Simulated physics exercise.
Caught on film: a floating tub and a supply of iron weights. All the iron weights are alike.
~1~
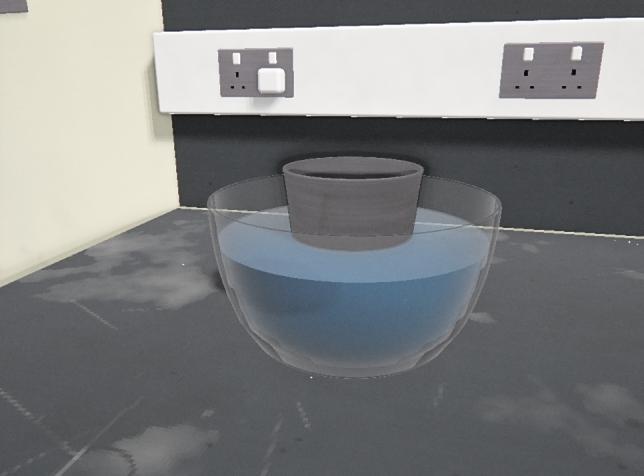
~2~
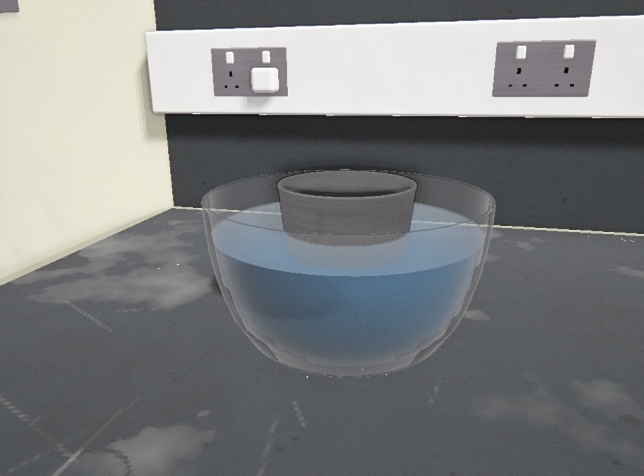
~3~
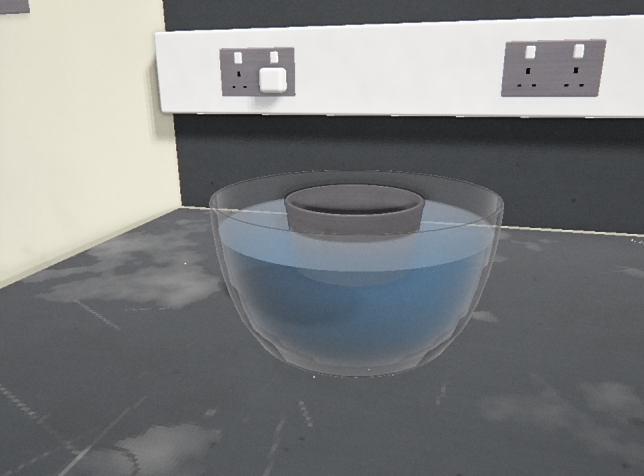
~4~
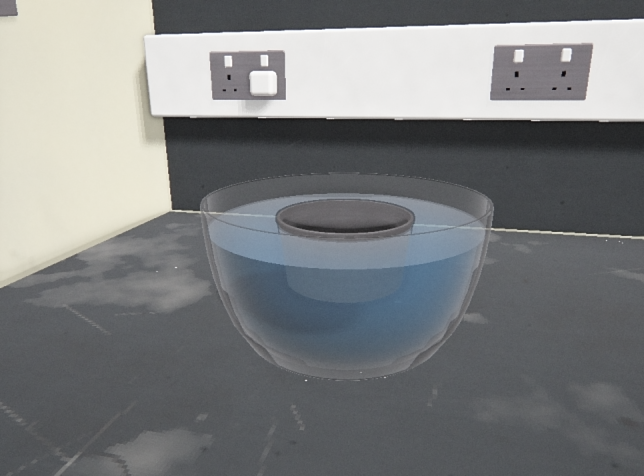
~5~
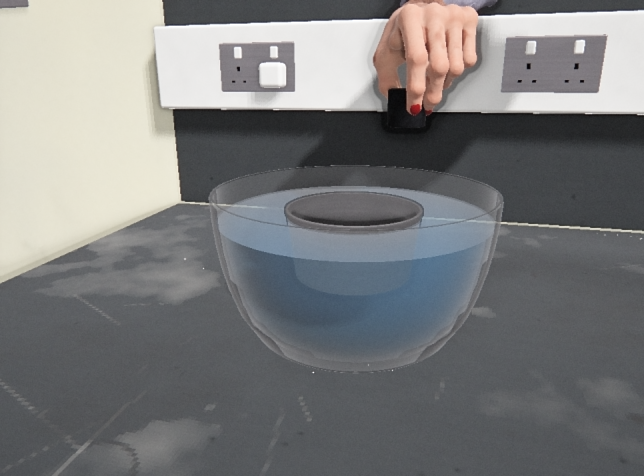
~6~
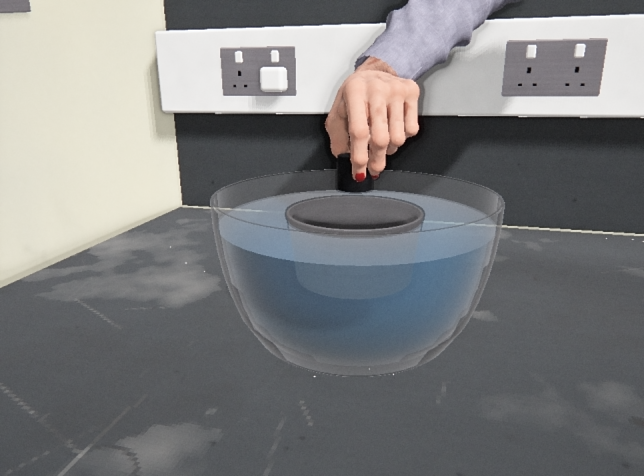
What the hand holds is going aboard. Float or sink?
With one more the tub floods and sinks.
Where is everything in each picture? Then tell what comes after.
In the first picture, tub (353, 169) empty; most of its side above the surface.
In the second picture, tub (347, 184) with one aboard; about two thirds of its side above the surface.
In the third picture, tub (354, 200) with two aboard; about a third of its side above the surface.
In the fourth picture, tub (345, 217) with three aboard; hardly any of its side above the surface.
In the fifth picture, tub (353, 209) with three aboard; hardly any of its side above the surface; the next iron weight in the hand at (407, 107).
In the sixth picture, tub (354, 213) with three aboard; hardly any of its side above the surface; the next iron weight in the hand at (355, 172).
A moment on, the iron weight is in and the tub dips.
Further on, water pours in over its edge.
When it is over, the tub lies on the bottom with its load.
